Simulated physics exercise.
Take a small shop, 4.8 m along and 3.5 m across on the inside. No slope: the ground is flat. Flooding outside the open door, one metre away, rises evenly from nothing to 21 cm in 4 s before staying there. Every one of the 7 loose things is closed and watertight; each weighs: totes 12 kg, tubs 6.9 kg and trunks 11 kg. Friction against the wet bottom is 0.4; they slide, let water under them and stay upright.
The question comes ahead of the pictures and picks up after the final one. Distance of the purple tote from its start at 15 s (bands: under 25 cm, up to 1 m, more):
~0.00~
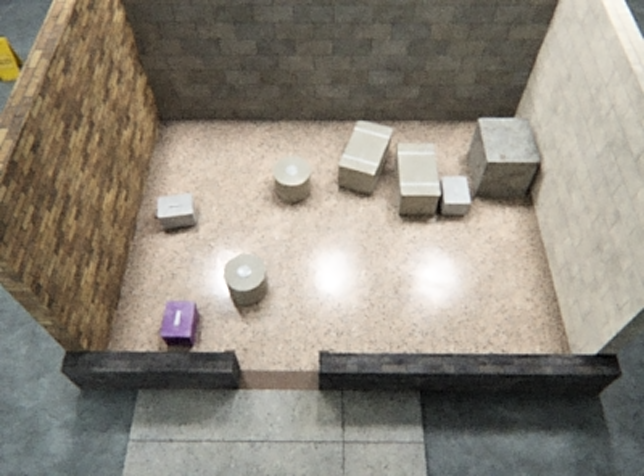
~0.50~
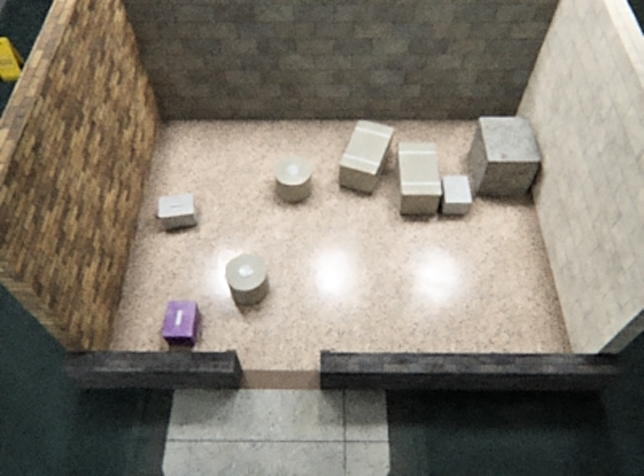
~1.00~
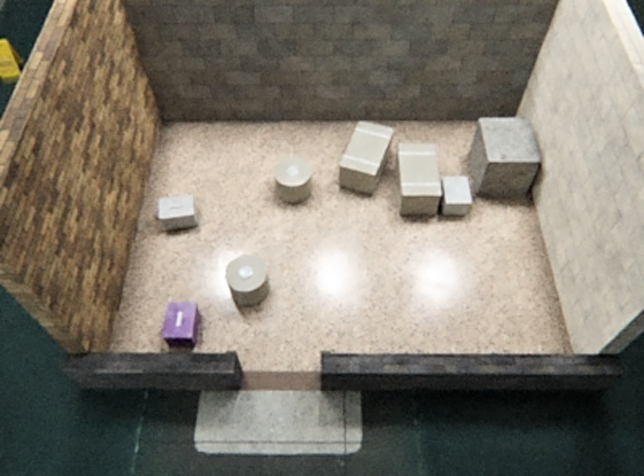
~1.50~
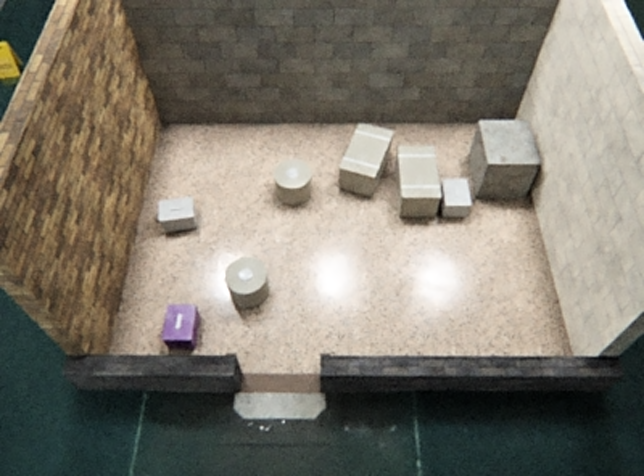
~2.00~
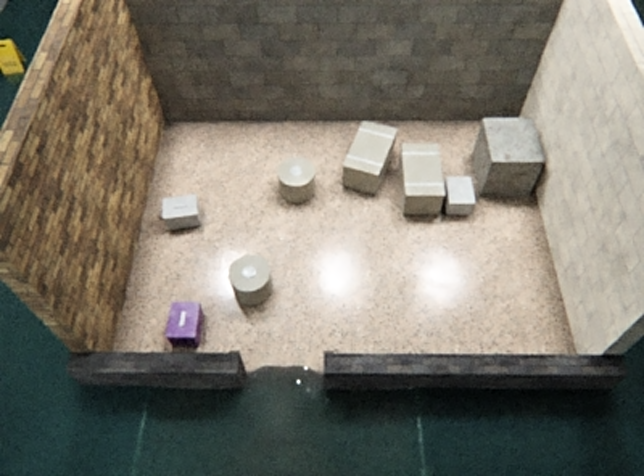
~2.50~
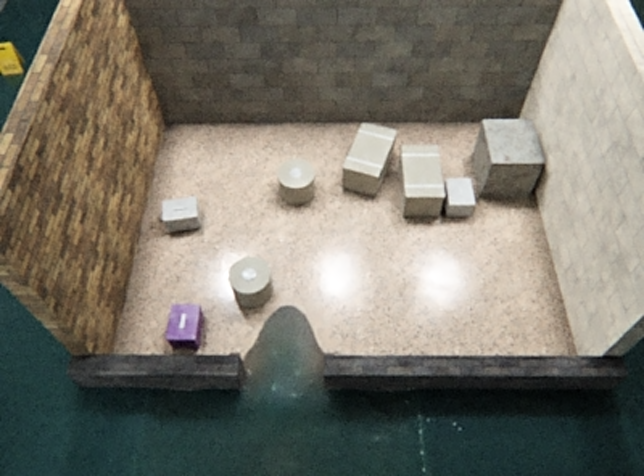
Under 25 cm.
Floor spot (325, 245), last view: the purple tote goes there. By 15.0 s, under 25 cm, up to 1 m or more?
Outcome - it ends up well away.
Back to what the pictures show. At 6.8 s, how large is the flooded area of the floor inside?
I'd estimate close to 14 m2.
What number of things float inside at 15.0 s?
Answer: 4.
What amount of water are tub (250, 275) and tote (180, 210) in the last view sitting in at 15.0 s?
Around 9 cm and 9 cm.
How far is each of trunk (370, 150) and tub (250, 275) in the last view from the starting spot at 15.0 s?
They've ended up 150 cm and 120 cm away, in that order.
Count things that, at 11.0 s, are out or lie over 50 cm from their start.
I make it 3.
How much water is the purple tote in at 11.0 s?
About 5 cm.
After 3.5 s the purple tote is near (183, 322), 0.0 m from its start, aground; 0 afloat.
After 6.8 s the purple tote is near (183, 322), 0.0 m from its start, aground; 2 afloat.
After 11.0 s the purple tote is near (183, 322), 0.0 m from its start, aground; 4 afloat.
After 15.0 s the purple tote is near (183, 322), 0.0 m from its start, aground; 4 afloat.
